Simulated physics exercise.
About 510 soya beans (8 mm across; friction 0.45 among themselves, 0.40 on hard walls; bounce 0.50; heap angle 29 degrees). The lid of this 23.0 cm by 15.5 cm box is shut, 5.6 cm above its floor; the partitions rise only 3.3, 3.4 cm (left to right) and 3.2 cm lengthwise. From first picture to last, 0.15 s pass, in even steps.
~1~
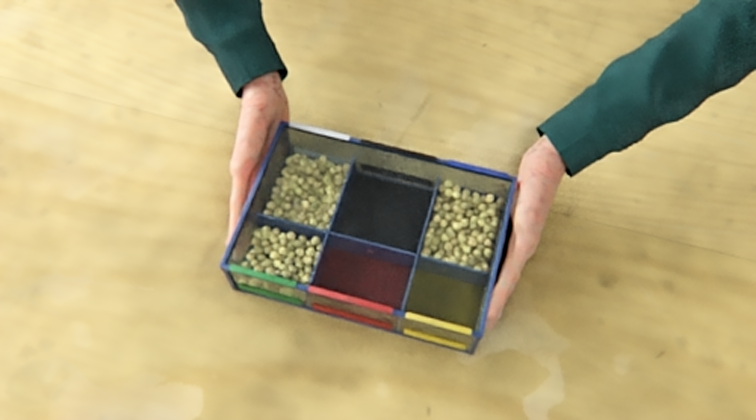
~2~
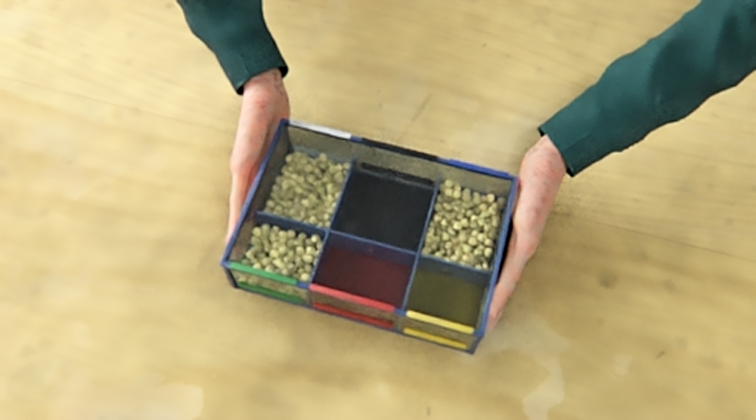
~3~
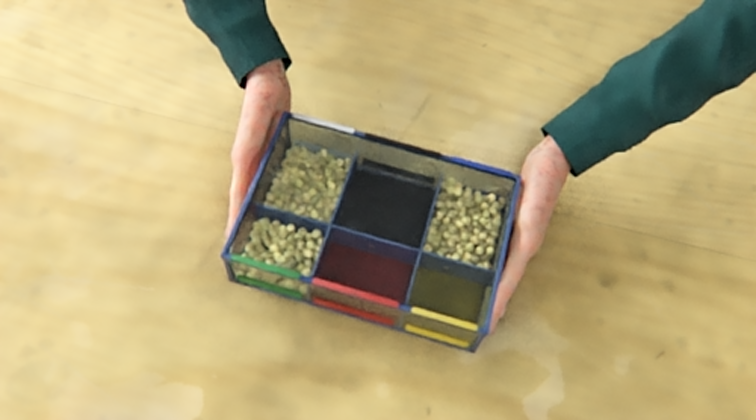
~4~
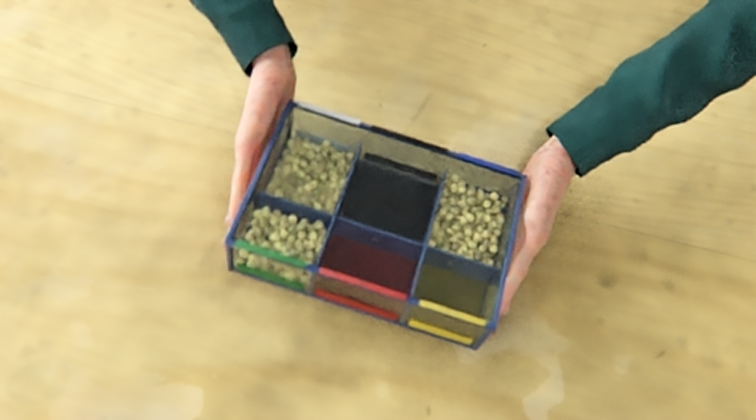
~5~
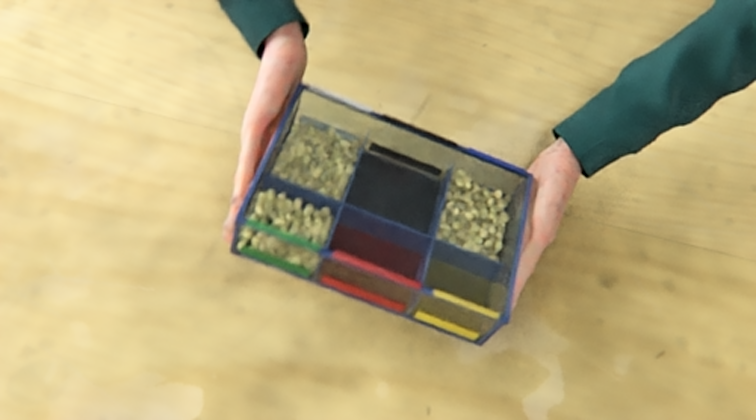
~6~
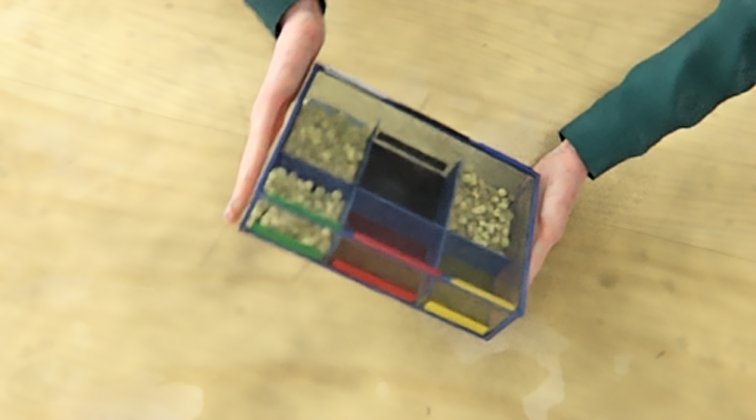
A clear-sided, blue-edged box divided into six compartments is held by two hands in dark green sleeves above a pale wooden surface, seen from above. Pale beans fill the two left compartments and the back right one, while the black, red and yellow-marked ones are empty. The hands tilt the box, slowly then faster, raising its back left corner, as the camera stays still.
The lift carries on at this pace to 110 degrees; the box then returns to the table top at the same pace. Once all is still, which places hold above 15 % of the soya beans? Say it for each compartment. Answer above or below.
Red: Below, blue: Above, green: Below, yellow: Below, white: Below, black: Above.
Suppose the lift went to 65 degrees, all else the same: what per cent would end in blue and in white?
In that case blue 50; white 20.
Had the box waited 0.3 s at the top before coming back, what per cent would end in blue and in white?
Then: Blue 70, white 5.
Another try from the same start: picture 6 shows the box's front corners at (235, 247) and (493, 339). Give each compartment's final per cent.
Red 0; blue 65; green 0; yellow 30; white 0; black 0.
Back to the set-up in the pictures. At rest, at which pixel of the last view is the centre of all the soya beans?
Near (451, 218).
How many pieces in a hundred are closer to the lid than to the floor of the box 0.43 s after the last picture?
About 70 per cent.
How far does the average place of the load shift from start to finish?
Roughly 6.0 cm.
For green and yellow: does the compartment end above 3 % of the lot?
Green no; yellow no.
Then, 0.43 s after the last picture, tilt 109 degrees; red 5 %, blue 45 %, green 10 %, white 25 %, black 15 %.
Then, 0.72 s after the last picture, tilt 44 degrees; blue 65 %, white 10 %, black 25 %.
Then, 1.10 s after the last picture, tilt 0 degrees; blue 65 %, white 10 %, black 25 %.
In the end, red 0 %, blue 65 %, green 0 %, yellow 0 %, white 10 %, black 25 %.
